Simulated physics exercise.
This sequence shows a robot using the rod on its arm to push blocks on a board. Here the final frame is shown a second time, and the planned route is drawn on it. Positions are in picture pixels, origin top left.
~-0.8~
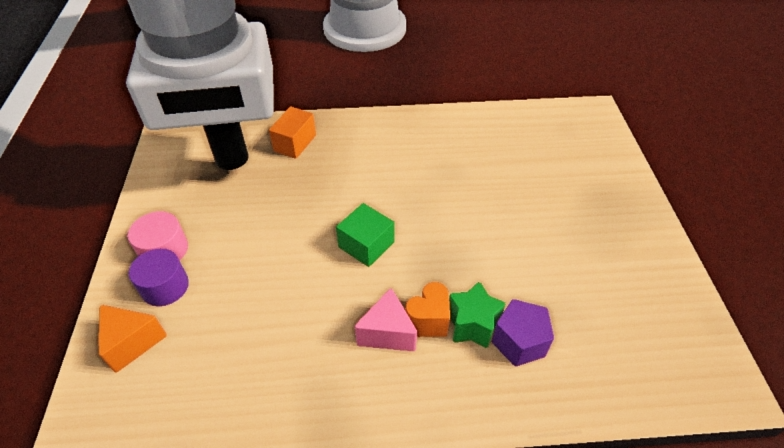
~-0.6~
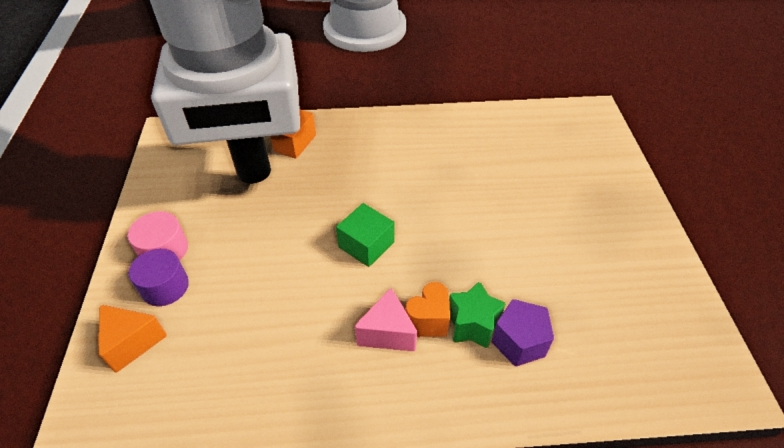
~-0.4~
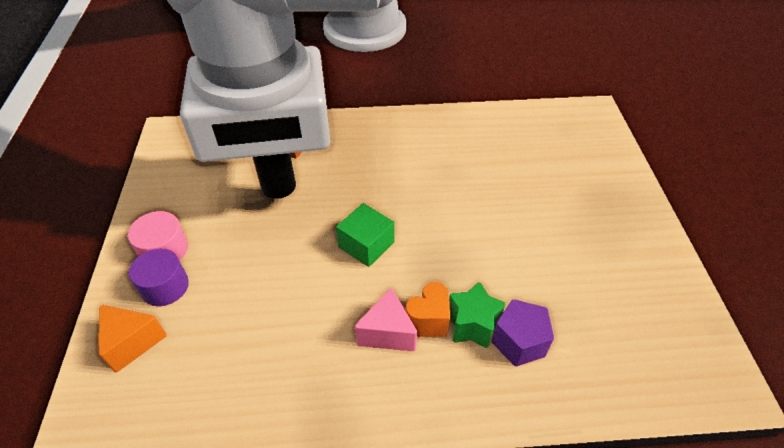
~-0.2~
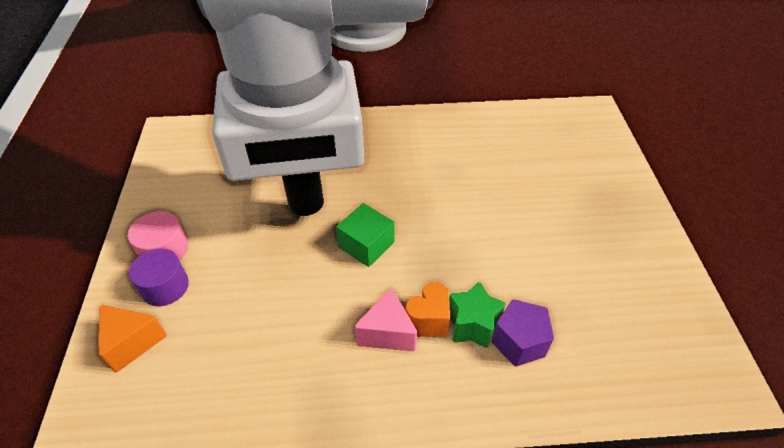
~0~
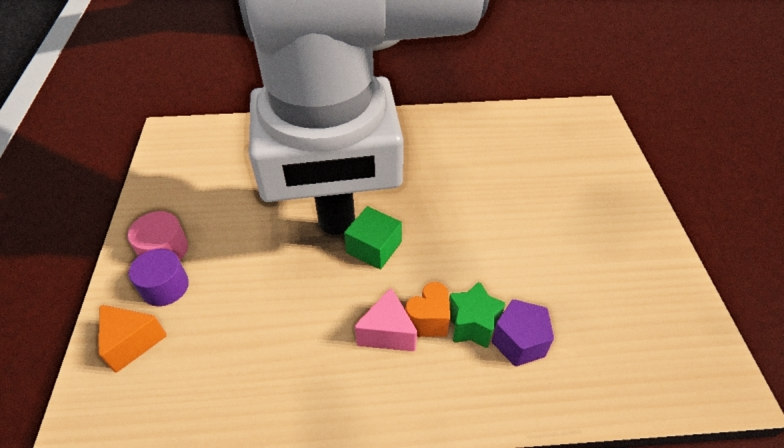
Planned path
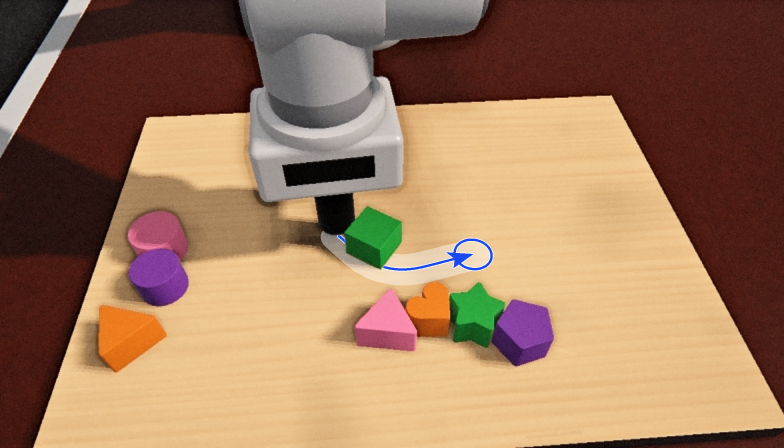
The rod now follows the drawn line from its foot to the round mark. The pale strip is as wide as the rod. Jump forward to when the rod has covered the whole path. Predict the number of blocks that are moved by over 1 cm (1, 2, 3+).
Moved: 1.
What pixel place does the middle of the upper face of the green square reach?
It sits at (518, 244).
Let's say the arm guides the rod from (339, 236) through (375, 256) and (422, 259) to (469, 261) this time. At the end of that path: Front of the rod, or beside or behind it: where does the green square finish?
The block sits ahead of the rod.
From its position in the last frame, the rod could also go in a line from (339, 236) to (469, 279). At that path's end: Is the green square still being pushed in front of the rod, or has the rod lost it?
It stays on the rod's front.
The drawn path runs from (339, 236) through (374, 263) and (425, 267) to (473, 254).
The first path, step by step. One third of the way, rod at (375, 250); green square at (417, 242), turned 45° anticlockwise.
Two thirds of the way, rod at (426, 252); green square at (469, 245), turned 45° anticlockwise.
At the end, rod at (476, 240); green square at (518, 244); orange heart-shaped block not moved.
